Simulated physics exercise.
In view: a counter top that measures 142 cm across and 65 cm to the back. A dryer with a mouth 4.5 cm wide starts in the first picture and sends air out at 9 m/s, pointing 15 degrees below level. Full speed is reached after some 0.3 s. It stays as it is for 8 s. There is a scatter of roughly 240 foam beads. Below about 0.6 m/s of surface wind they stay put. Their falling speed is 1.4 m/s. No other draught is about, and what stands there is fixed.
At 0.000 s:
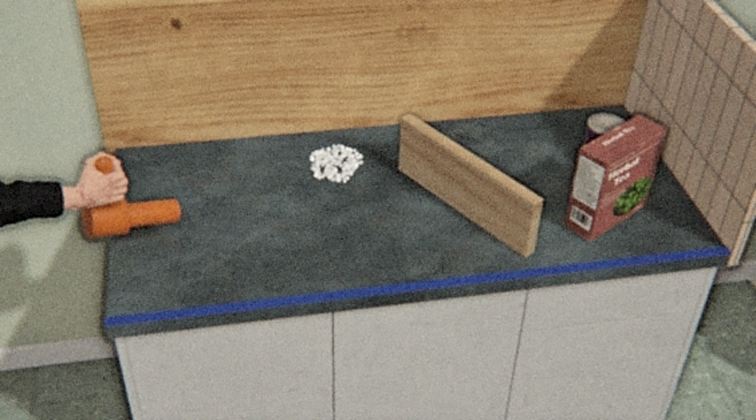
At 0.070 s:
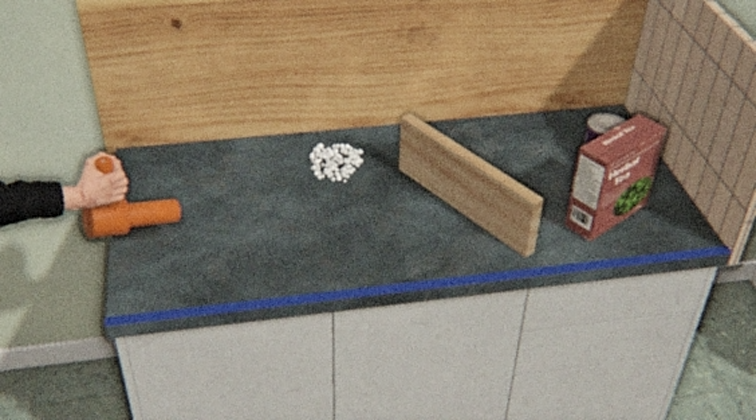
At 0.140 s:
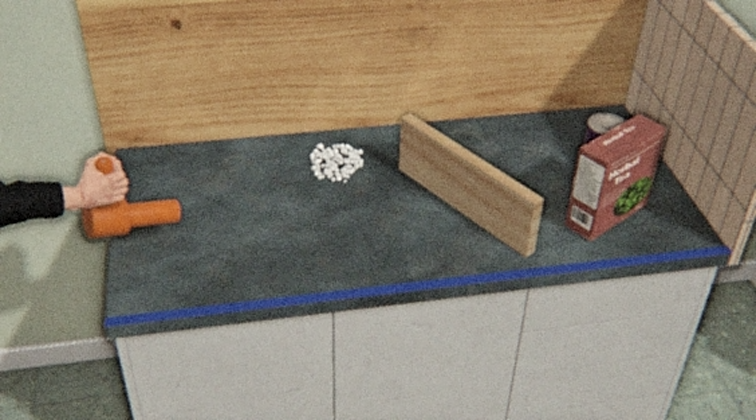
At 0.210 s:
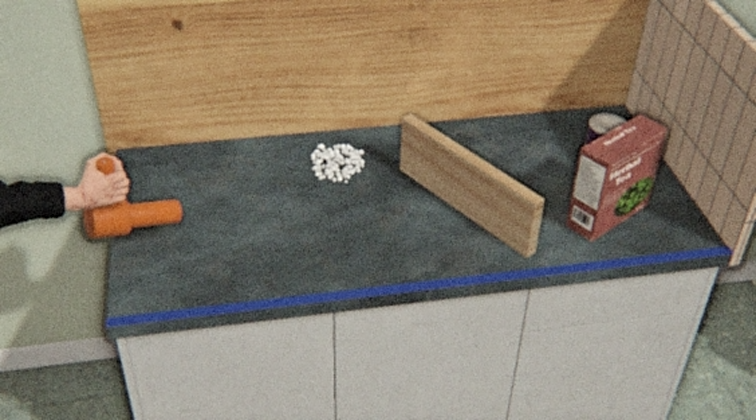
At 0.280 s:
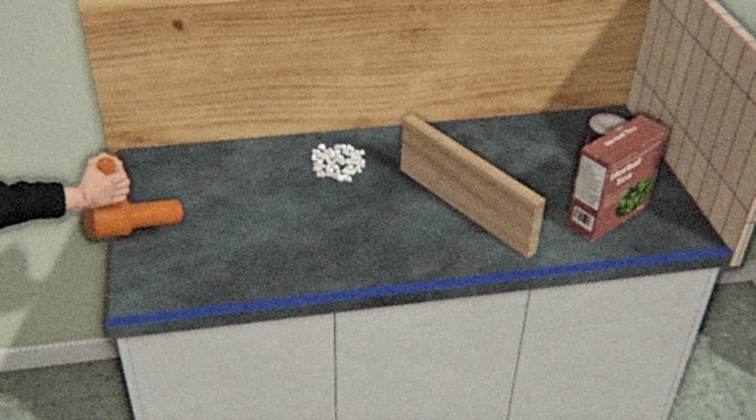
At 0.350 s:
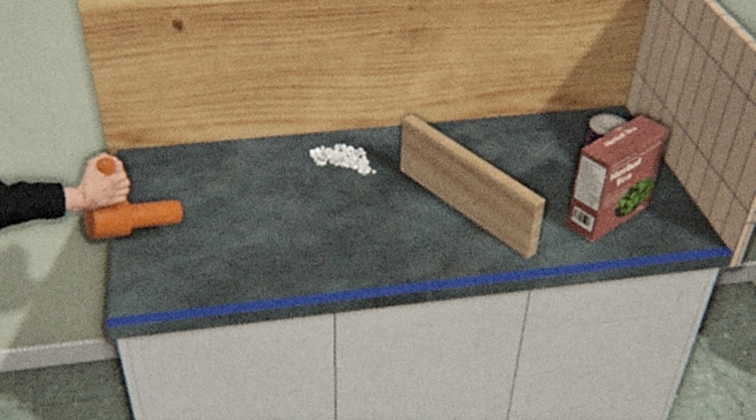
The clip opens on a dark counter with a blue front edge, where a hand at the left holds an orange dryer toward a patch of small white beads, with a wooden board and a red carton further right. For most of it the beads lie still, then the nearer ones shift back and rightward.
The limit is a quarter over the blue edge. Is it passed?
More than a quarter over the blue edge: Yes.
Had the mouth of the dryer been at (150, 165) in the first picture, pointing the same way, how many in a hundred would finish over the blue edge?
It would be near 40 %.
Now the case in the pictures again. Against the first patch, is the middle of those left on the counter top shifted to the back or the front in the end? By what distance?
Towards the front, some 25 cm.
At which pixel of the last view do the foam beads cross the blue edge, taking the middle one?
Near (724, 256).
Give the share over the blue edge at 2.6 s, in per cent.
About 60 %.
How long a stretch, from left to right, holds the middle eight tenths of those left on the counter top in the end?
About 10 cm.
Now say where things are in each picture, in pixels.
In the first frame, the middle of the foam beads is near (336, 164), none has stirred yet and the mouth of the dryer is at (176, 211).
In the second frame, the middle of the foam beads is near (337, 161), none has stirred yet and the blue edge is centred on (436, 288).
In the third frame, the middle of the foam beads is near (337, 161), none has stirred yet, the top of a board is at (469, 156) and the top of a carton is at (625, 137).
In the fourth frame, the middle of the foam beads is near (338, 161) and none has stirred yet.
In the fifth frame, the middle of the foam beads is near (339, 161) and none has stirred yet.
In the sixth frame, the middle of the foam beads is near (343, 158), the farthest in sight from the dryer is at (356, 152) and about 45 % have left their places.
After 1.6 s, 100 % are on the move or not yet settled, 0 % are over the blue edge; the middle of those still in play is near (687, 203).
After 2.6 s, 43 % are on the move or not yet settled, 60 % are over the blue edge; the middle of those still in play is near (646, 175).
After 4.4 s, 31 % are on the move or not yet settled, 71 % are over the blue edge; the middle of those still in play is near (633, 160).
After 8.0 s, at the end, 73 % are over the blue edge; the middle of those still in play is near (652, 192).
